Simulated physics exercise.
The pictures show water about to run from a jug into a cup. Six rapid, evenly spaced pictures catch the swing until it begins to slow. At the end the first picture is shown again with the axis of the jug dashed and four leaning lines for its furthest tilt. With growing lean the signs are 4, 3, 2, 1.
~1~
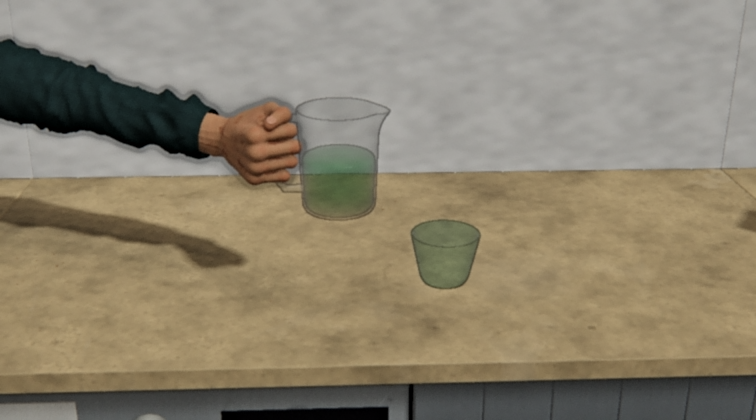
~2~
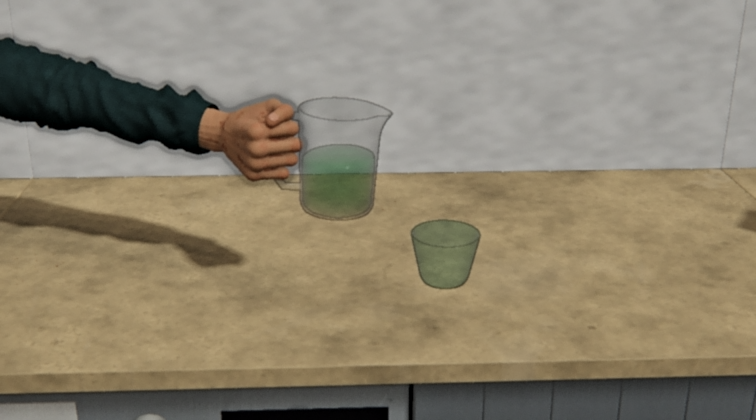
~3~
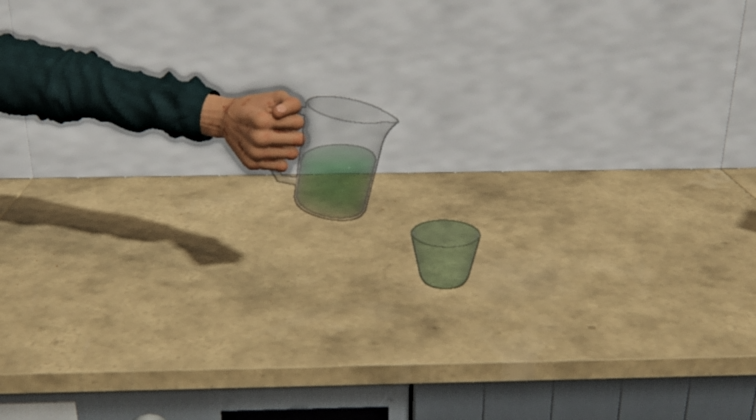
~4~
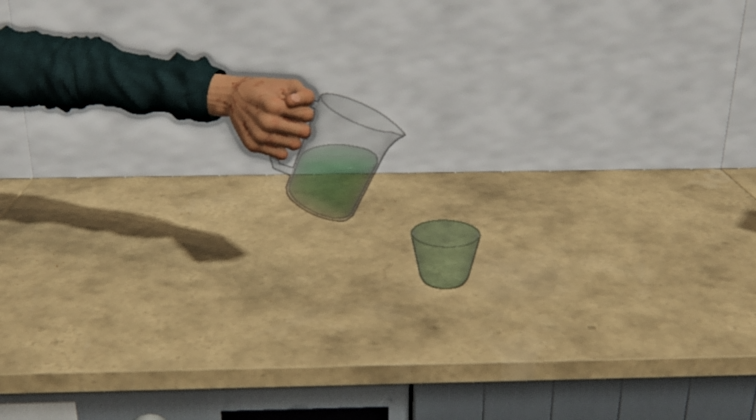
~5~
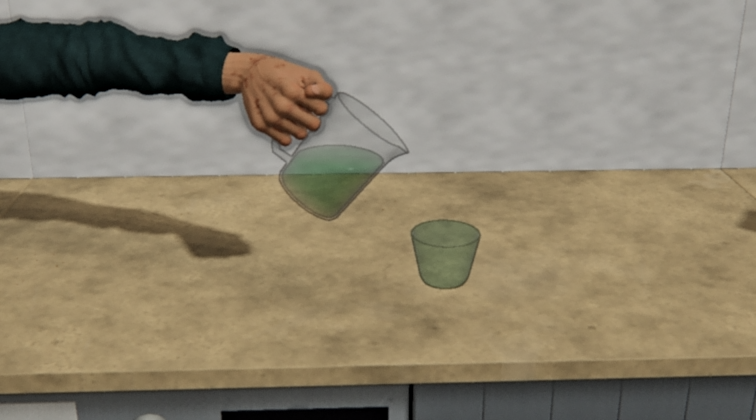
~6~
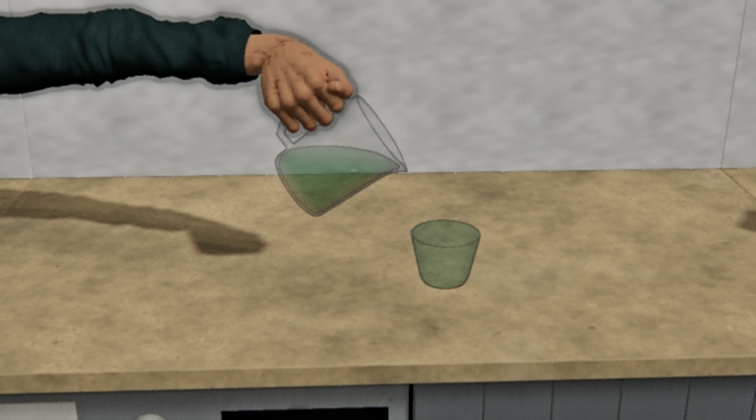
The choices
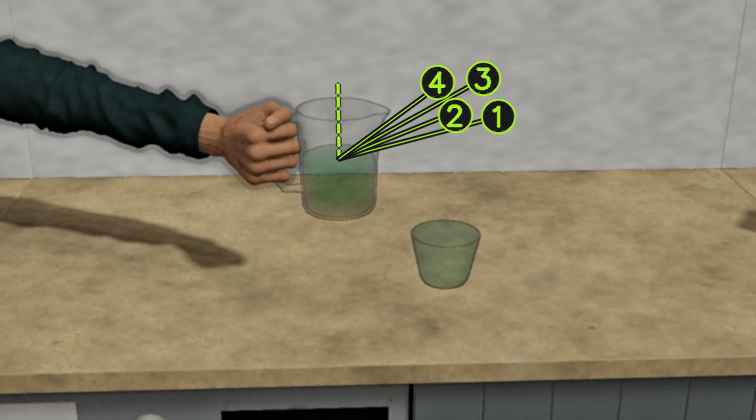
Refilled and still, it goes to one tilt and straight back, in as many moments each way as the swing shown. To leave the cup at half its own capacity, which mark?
Best: 2.
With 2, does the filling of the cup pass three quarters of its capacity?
No, it does not.
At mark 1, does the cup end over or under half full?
Over half.
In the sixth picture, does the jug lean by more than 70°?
No.
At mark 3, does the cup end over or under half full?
Under half.
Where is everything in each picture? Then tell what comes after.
Upright, lip at (389, 110); rim of the cup round (446, 233); nothing has left yet, in the first frame.
Tipped about 3°, lip at (391, 113); nothing has left yet, in the second frame.
Tipped about 11°, lip at (397, 120); nothing has left yet, in the third frame.
Tipped about 23°, lip at (404, 134); nothing has left yet, in the fourth frame.
Tipped about 39°, lip at (408, 151); nothing has left yet, in the fifth frame.
Tipped about 55°, lip at (407, 169); nothing has left yet, in the sixth frame.
On the marked copy, 1 at (481, 121); 2 at (438, 118); 3 at (468, 86); 4 at (425, 95).
If 1 is chosen, the cup ends with about 78 % of what it can hold; 6 % of the water is spilt.
If 2 is chosen, the cup ends with about 50 % of what it can hold; 4 % of the water is spilt.
If 3 is chosen, the cup ends with about 25 % of what it can hold.
If 4 is chosen, the cup ends with about 8 % of what it can hold.
